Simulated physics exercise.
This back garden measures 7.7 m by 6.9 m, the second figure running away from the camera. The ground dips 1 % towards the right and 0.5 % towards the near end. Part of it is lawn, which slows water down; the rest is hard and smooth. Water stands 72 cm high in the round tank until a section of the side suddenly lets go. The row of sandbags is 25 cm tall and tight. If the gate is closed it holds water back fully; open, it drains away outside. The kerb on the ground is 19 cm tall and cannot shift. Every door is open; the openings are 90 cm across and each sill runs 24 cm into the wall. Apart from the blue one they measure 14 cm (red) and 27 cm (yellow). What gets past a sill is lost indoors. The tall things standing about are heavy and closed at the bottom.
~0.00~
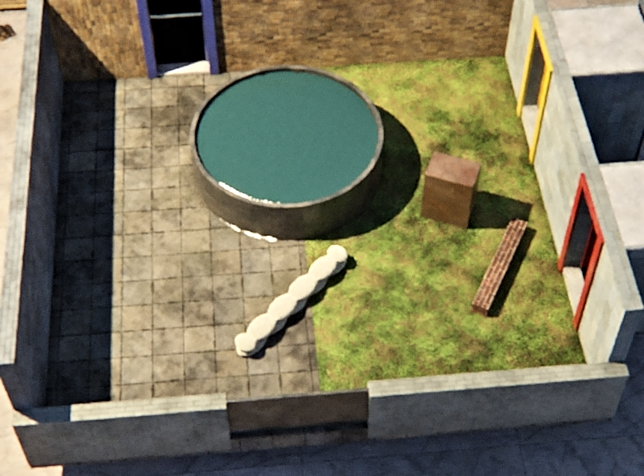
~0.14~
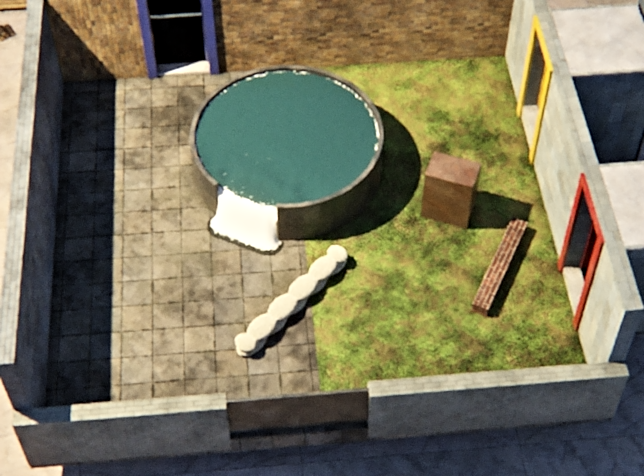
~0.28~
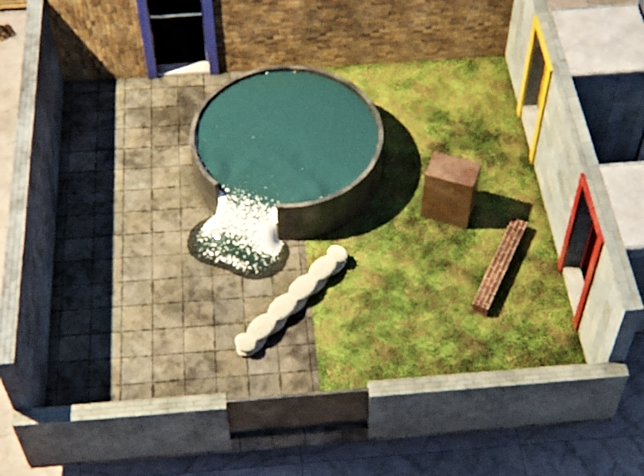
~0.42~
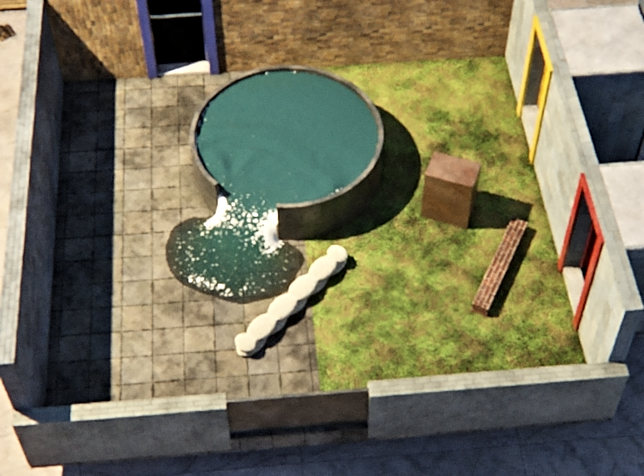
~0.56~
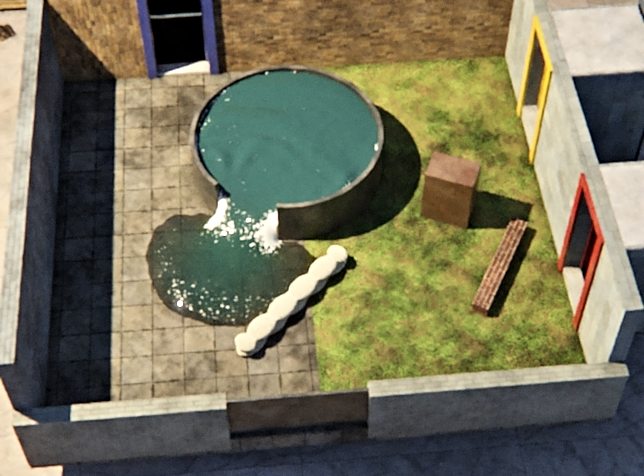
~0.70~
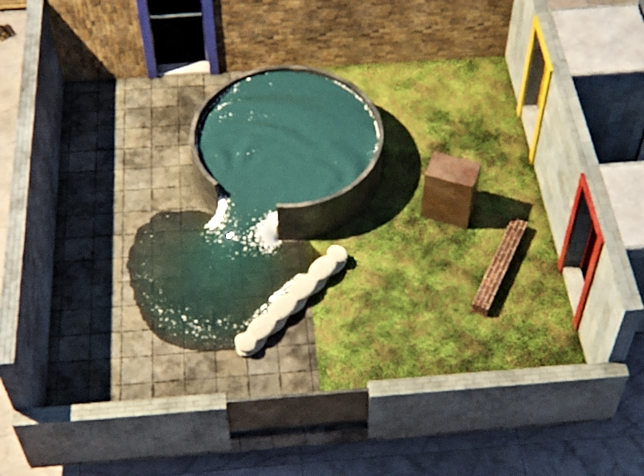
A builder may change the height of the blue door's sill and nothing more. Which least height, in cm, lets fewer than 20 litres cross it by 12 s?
Some 11 cm above the ground.
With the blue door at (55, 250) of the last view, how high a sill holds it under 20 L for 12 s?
About 13.0 cm.
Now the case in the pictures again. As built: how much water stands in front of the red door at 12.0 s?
About 12.0 cm.
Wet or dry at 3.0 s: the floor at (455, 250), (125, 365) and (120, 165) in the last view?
In turn: Still dry, flooded, not reached.
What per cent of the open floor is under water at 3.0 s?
Some 30 per cent of it.
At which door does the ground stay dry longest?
The yellow one.
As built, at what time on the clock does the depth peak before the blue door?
At about 11.0 s.
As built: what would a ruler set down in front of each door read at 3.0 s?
In cm: Red 0, blue 0, yellow 0.
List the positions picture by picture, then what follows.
The round tank at (287, 136) is whole and still, 72 cm deep; the blue door at (178, 31) is dry, in the first picture.
Water pours out at (247, 221) and has run 0.3 m, to (263, 251); about 9 cm deep outside, 72 cm at the back, in the second picture.
Water pours out at (247, 221) and has run 0.8 m, to (205, 258); about 11 cm deep outside, 72 cm at the back, in the third picture.
Water pours out at (247, 222) and has run 1.3 m, to (194, 285); about 9 cm deep outside, 72 cm at the back, in the fourth picture.
Water pours out at (247, 222) and has run 1.8 m, to (178, 309); about 6 cm deep outside, 72 cm at the back, in the fifth picture.
The front is at (175, 340), 2.3 m from the gap at (247, 221); 4.7 m2 of floor is wet, 70 cm left at the back; the blue door at (178, 31), 3.6 m from the gap, is still 3.1 m from the nearest water, in the sixth picture.
After 1.4 s water covers 25 % of the floor, deepest (42 cm) near (243, 237); it has not reached the blue door.
After 3.0 s water covers 30 % of the floor, deepest (46 cm) near (150, 407); it has not reached the blue door.
After 12.0 s water covers 95 % of the floor, deepest (14 cm) near (574, 397); 13 cm at the blue door, 112 litres in over its 6 cm sill.
At the blue door as built, the water arrived by 5.9 s and peaked near 14 cm at 11.2 s.
Run again over the same 12 s with other heights there, 33 litres in over 10 cm, 1 litre over 13.5 cm. The limit of 20 litres is kept from about 11 cm up.
